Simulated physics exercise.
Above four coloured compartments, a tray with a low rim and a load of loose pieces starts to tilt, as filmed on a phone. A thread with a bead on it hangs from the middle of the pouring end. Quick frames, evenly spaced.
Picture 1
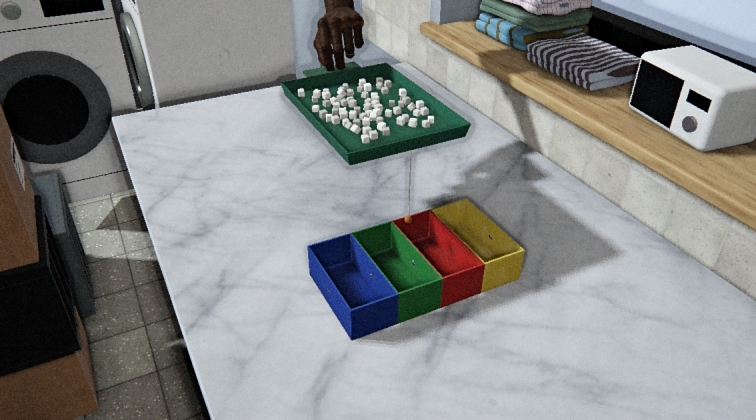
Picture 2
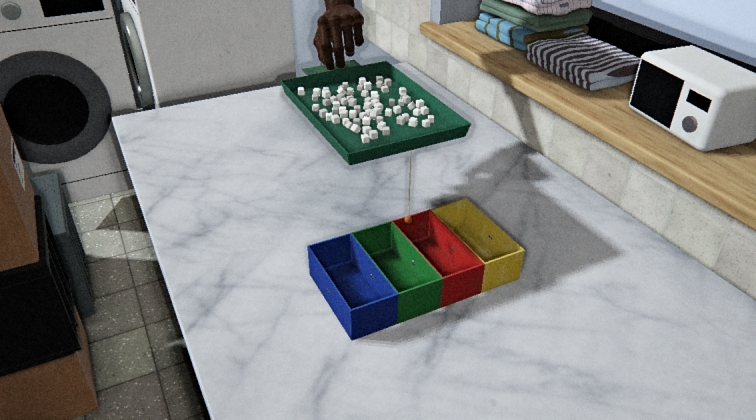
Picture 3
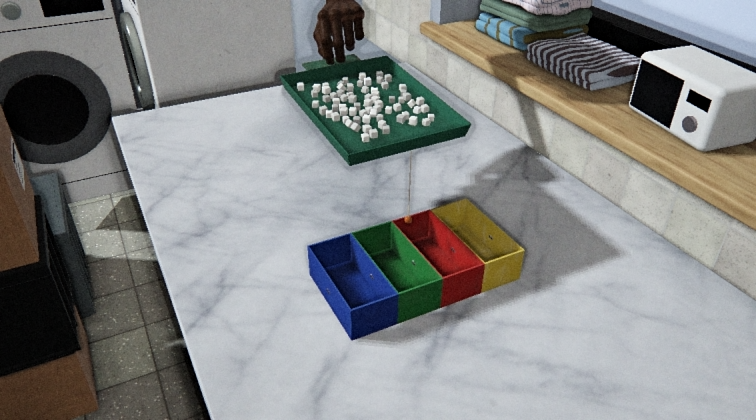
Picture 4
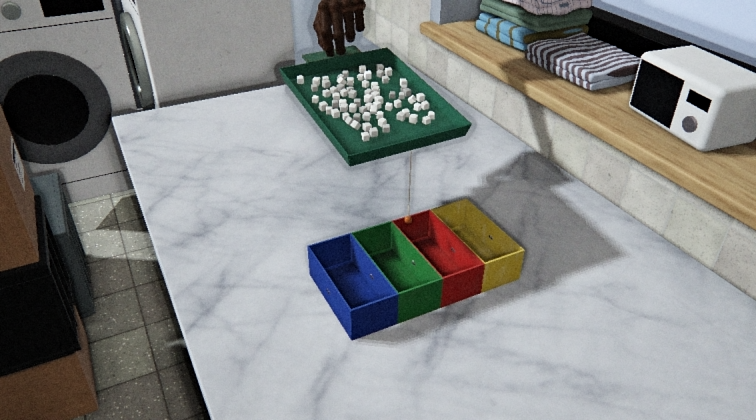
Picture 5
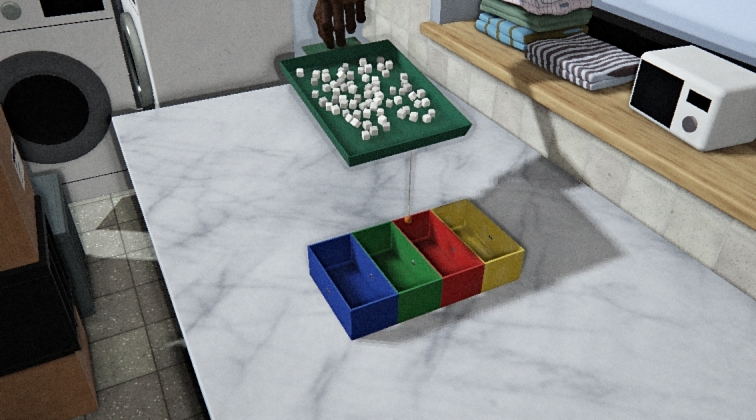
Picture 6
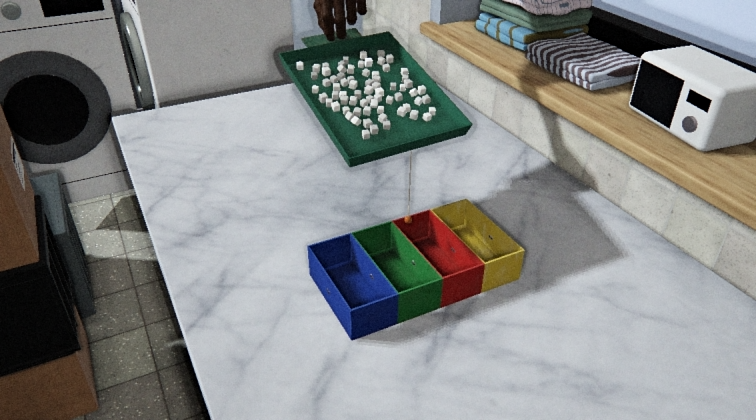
A green tray of small white cubes tilted slightly toward its near left corner as its far side rose beside a hand, while the blue, green, red and yellow compartments on the marble counter stayed still.
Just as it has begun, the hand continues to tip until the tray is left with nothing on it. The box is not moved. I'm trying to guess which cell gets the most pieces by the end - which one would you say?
I would say the green one.
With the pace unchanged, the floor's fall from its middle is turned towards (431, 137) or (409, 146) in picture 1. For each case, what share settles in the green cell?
You'd get 0 per cent the first time and 30 per cent the second time.
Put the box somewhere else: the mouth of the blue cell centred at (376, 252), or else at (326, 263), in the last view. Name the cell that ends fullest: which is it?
It would be the blue one the first time and the green cell the second time.
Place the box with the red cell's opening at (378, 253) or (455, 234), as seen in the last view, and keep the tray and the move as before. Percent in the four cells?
First case around 90 %, second case around 90 %.
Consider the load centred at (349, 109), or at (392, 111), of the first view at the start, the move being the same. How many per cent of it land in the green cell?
Try 1: 50 %; try 2: 30 %.
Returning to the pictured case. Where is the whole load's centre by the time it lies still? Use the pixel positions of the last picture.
Around (401, 292).
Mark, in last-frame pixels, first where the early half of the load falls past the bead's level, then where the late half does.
Around (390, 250), followed by around (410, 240).
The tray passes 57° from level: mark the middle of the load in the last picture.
I'd put the middle of the pieces at roughly (393, 132).
Soon after the last picture, tray tipped steeply; all on the tray.
A little later, tray tipped right over; all on the tray.
Later still, tray tipped past a quarter turn; about half in the green cell; about a quarter in the blue cell; about a quarter in the red cell; a stray few in the yellow cell.
At rest, tray tipped past a quarter turn; about half in the green cell; about a quarter in the blue cell; about a quarter in the red cell; a stray few in the yellow cell.
